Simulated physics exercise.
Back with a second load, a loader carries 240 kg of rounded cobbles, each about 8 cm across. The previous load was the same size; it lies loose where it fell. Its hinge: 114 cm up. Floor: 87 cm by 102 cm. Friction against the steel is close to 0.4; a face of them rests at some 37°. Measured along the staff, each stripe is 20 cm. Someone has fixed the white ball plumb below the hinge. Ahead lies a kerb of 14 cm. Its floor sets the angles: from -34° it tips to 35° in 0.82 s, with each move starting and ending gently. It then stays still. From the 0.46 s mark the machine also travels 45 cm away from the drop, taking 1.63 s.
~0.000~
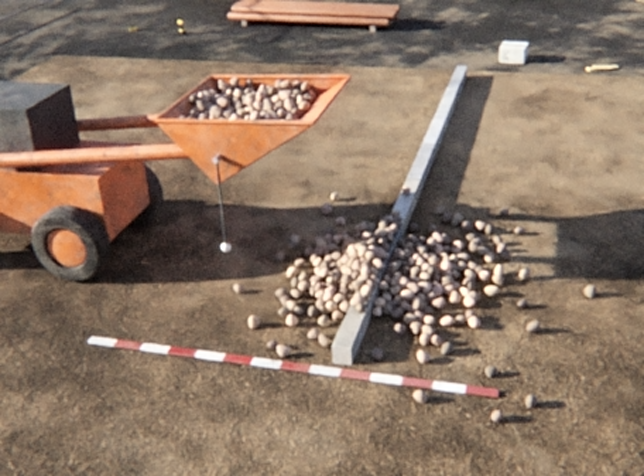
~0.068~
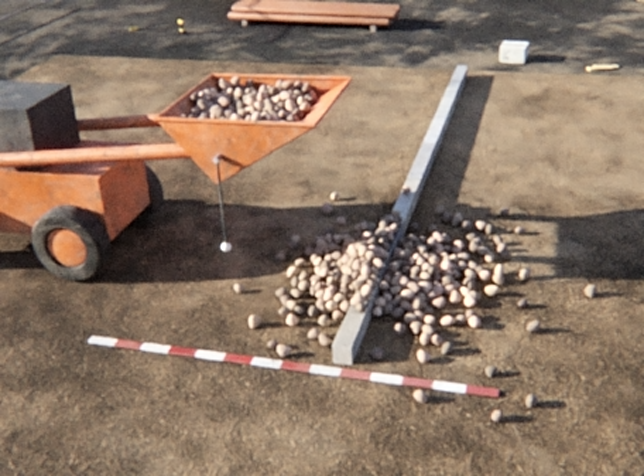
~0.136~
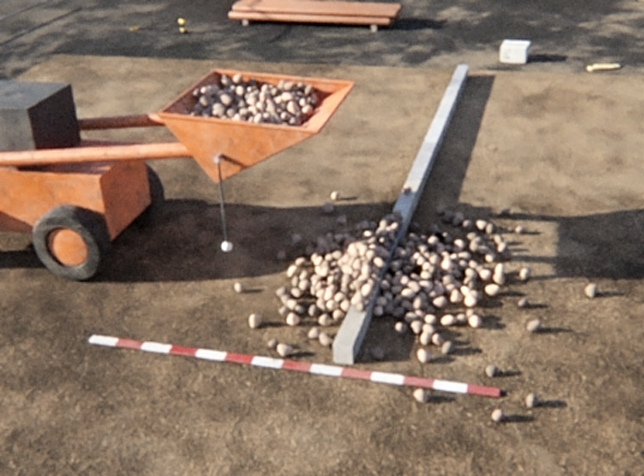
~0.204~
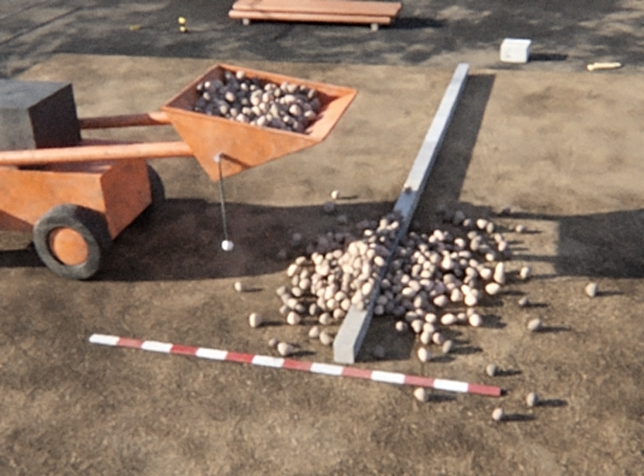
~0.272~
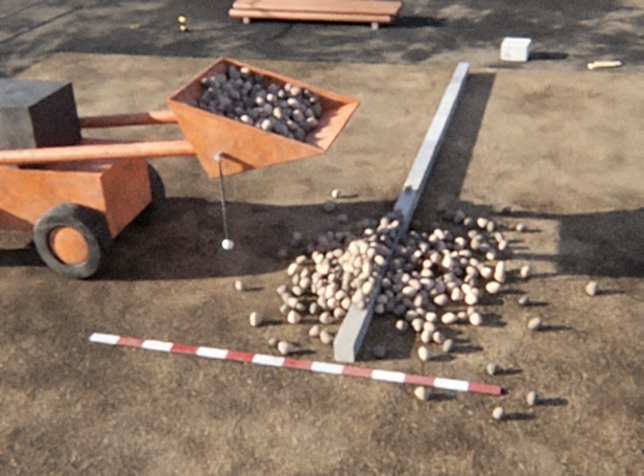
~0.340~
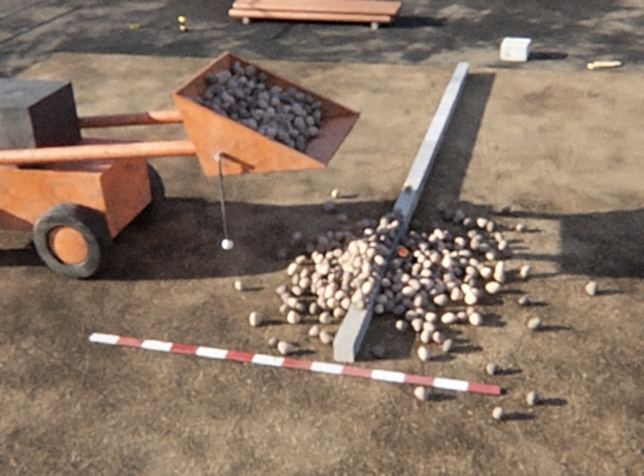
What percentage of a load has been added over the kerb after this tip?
7 %.
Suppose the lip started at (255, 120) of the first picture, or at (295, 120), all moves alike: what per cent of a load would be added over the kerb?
Case one about 0 %, case two about 0 %.
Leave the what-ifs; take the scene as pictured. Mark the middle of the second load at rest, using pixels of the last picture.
They end up centred around (331, 254).
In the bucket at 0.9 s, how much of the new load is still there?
Close to 85 in a hundred is still held.
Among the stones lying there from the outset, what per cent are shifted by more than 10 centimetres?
Roughly 5 per cent of them.
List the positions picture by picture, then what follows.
Lip at (314, 123), floor tilted -34°, highest stones at (274, 89). The earlier load is highest near (372, 247), 21 cm above ground level, 53 % on this side of the kerb, 47 % over the kerb, in the first frame.
The bucket is at -33°, its lip at (315, 125); the top of the load is at (262, 90); the stones move at 0.1 m/s on average, in the second frame.
Lip at (318, 132), floor tilted -29°, highest stones at (230, 87); the stones move at 0.2 m/s on average, in the third frame.
The bucket is at -23°, its lip at (322, 141); the top of the load is at (228, 83); the stones move at 0.3 m/s on average, in the fourth frame.
Lip at (325, 153), floor tilted -16°, highest stones at (229, 81); the stones move at 0.4 m/s on average, in the fifth frame.
Lip at (325, 167), floor tilted -8°, highest stones at (231, 77); the stones move at 0.4 m/s on average, in the sixth frame.
After 0.6 s the floor is at 25°; in per cent of one load, 100 in the bucket, 53 on this side of the kerb, 47 over the kerb; the foremost stones are at (529, 317).
After 0.9 s the floor is at 35°; in per cent of one load, 84 in the bucket, 69 on this side of the kerb, 47 over the kerb; the foremost stones are at (529, 317).
After 2.5 s the floor is at 35°; in per cent of one load, 0 in the bucket, 146 on this side of the kerb, 54 over the kerb; the foremost stones are at (529, 317).
After 5.1 s the floor is at 35°; in per cent of one load, 0 in the bucket, 146 on this side of the kerb, 54 over the kerb; the foremost stones are at (529, 317). Net gain over the kerb, 7.
